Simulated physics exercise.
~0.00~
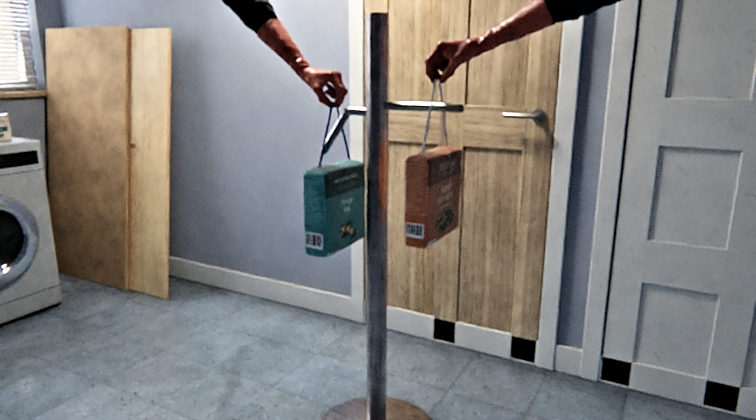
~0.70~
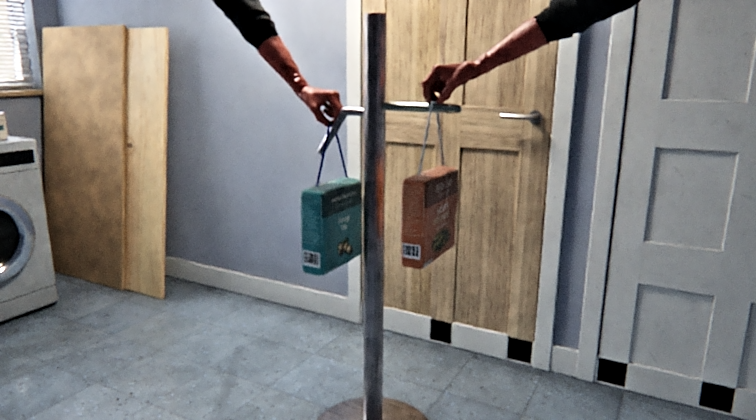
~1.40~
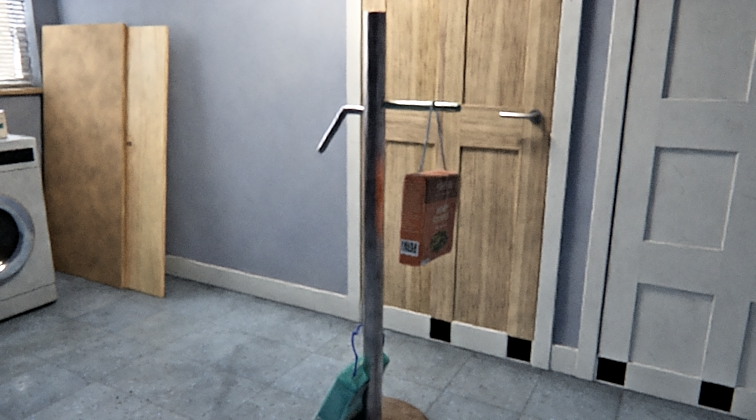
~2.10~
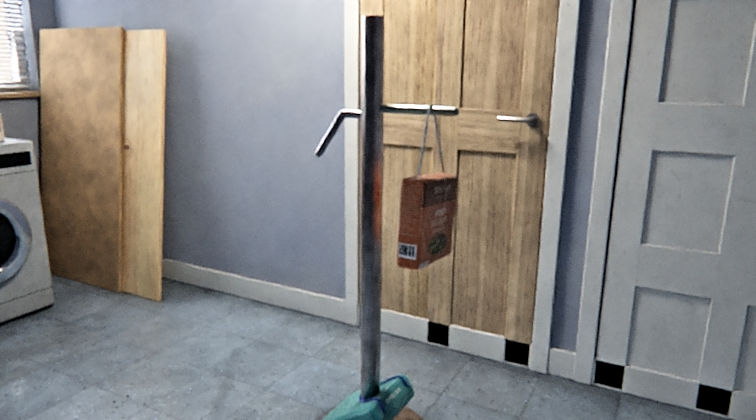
The video shows two hands lowering a turquoise bag and an orange bag by their loops onto the pegs of a post, then letting go. The turquoise bag on the left drops to the floor and ends leaning at the post's base, while the orange bag stays hanging on the right peg.
